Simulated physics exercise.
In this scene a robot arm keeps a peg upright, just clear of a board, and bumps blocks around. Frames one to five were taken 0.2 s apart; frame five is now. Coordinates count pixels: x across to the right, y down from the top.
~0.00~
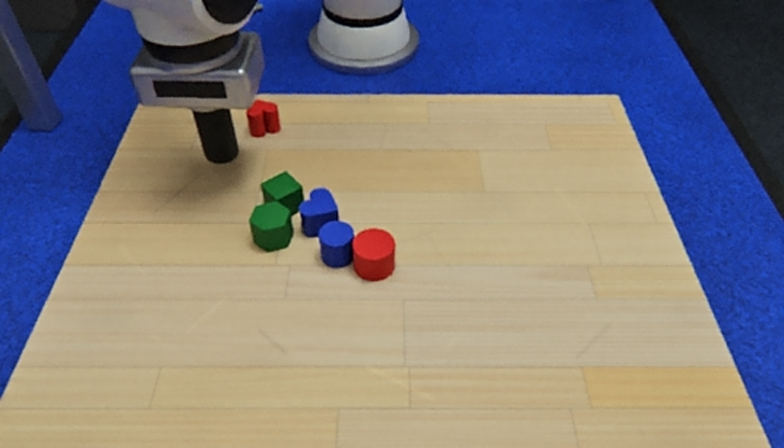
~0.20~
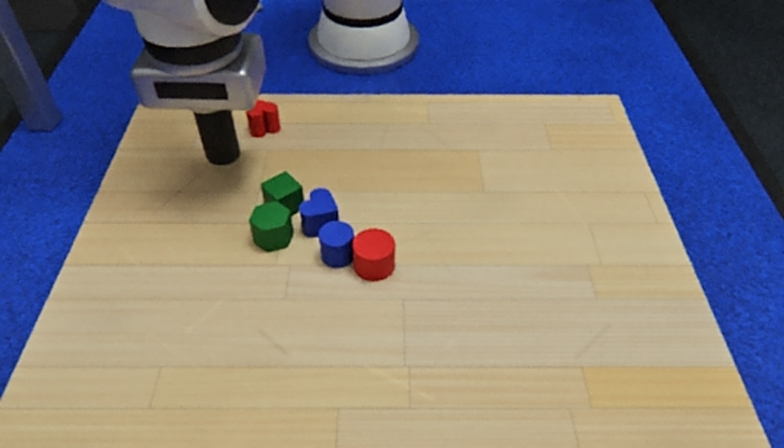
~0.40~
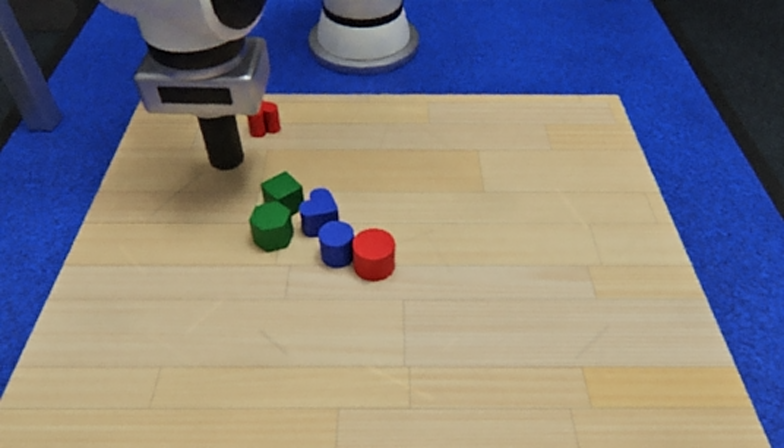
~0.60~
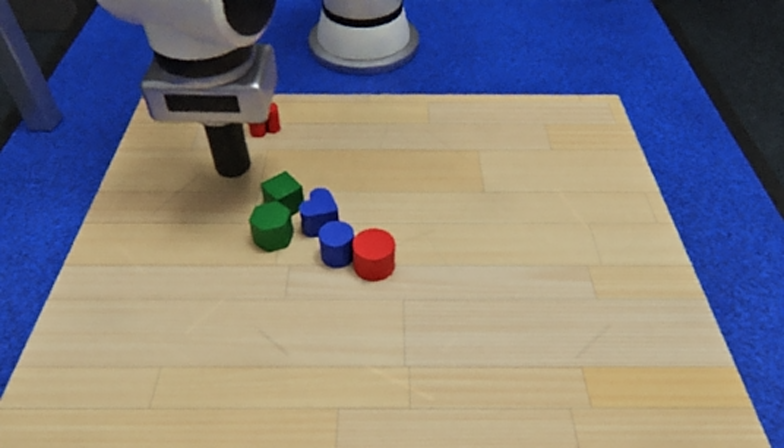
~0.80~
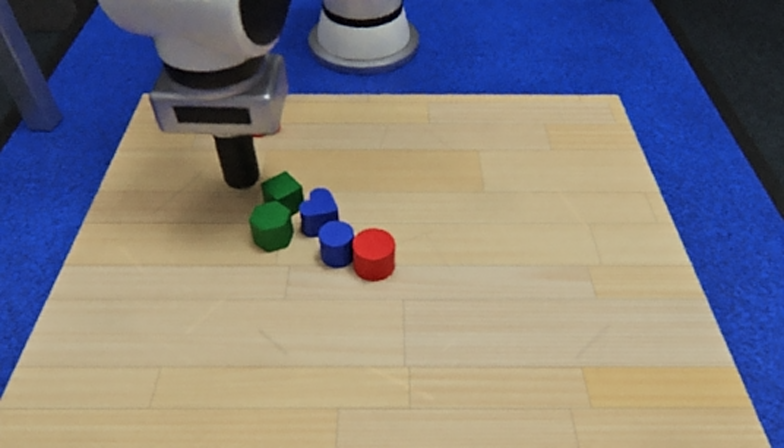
A robot arm with a black peg moved slowly down and slightly right over a wooden board, nearing a cluster of green, blue and red blocks, while the blocks all stayed still.
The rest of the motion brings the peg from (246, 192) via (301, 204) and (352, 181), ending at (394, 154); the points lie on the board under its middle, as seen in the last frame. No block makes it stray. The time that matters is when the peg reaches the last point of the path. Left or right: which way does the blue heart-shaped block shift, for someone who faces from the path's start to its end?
The right.
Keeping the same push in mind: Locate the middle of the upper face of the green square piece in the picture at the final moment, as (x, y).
Its top centre is at about (344, 193).
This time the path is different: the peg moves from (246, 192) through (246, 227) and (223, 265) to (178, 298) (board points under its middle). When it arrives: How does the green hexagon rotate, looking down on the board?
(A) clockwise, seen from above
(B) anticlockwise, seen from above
My pick is B.
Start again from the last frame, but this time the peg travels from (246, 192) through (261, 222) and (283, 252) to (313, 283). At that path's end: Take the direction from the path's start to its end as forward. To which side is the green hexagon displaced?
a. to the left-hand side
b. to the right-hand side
It's a.
The first path, step by step. One third of the way, peg (300, 190); green square piece (328, 193); blue heart-shaped block (346, 211), turned 20° clockwise; blue disc (339, 236).
Two thirds of the way, peg (352, 167); green square piece (344, 193); blue heart-shaped block (355, 214), turned 35° clockwise; blue disc (339, 237); red disc (377, 246).
At the end, peg (394, 140); green hexagon not moved; green square piece (344, 193); blue heart-shaped block (355, 214), turned 35° clockwise; blue disc (339, 237); red disc (377, 246).
